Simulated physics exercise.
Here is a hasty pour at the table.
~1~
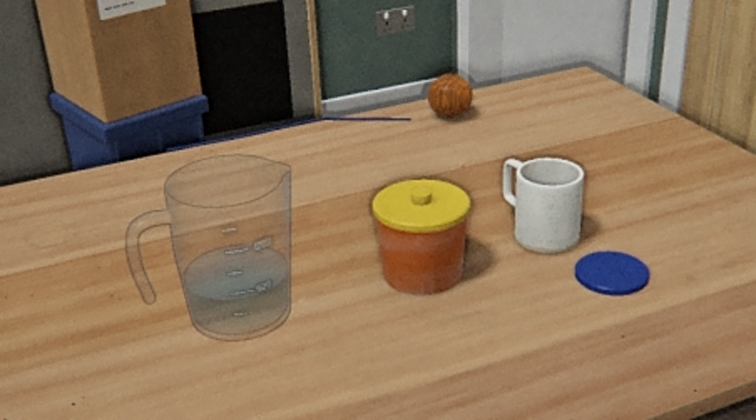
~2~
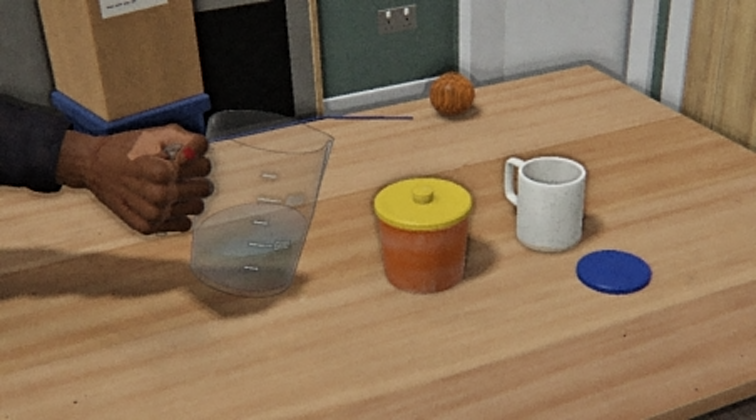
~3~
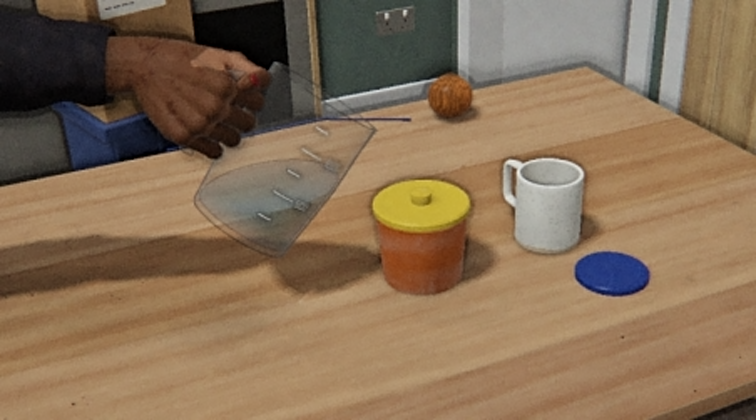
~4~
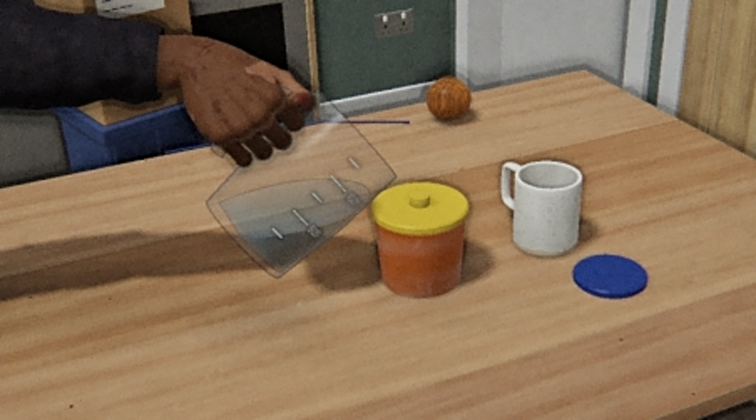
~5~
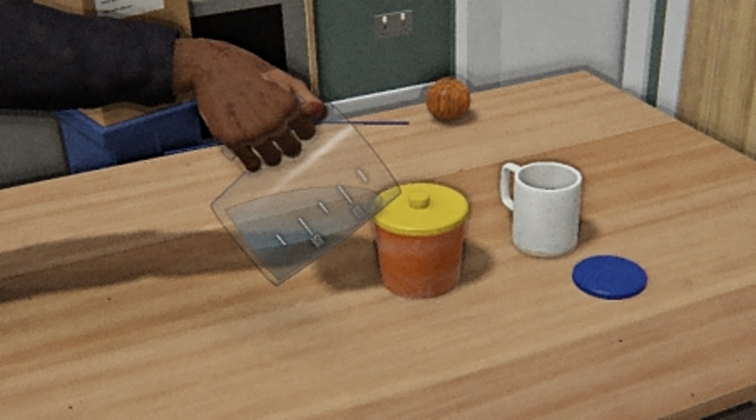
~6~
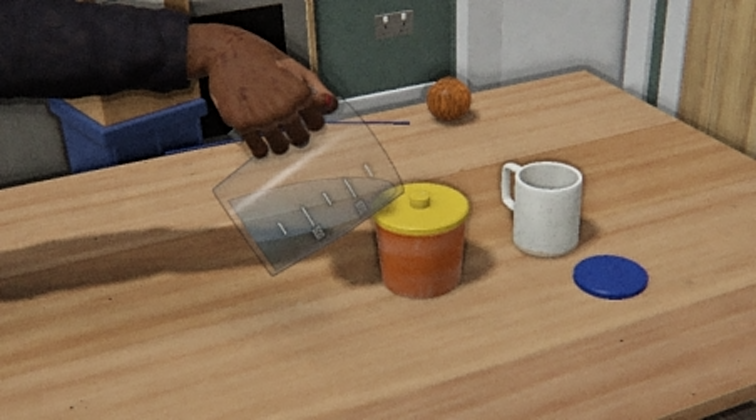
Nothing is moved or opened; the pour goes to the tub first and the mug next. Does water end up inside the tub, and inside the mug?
The tub is going to let it slide off the outside; the mug is going to gather it.
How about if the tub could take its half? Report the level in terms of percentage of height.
40 %, roughly.
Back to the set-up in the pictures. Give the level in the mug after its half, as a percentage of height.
Near 65 in a hundred.
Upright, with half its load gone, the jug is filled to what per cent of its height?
Roughly 15 %.
A moment on, it hits the lid of the tub and runs off.
Further on, the water goes into the mug.
When it is over, the tub is empty, in a puddle; the mug has its share inside.
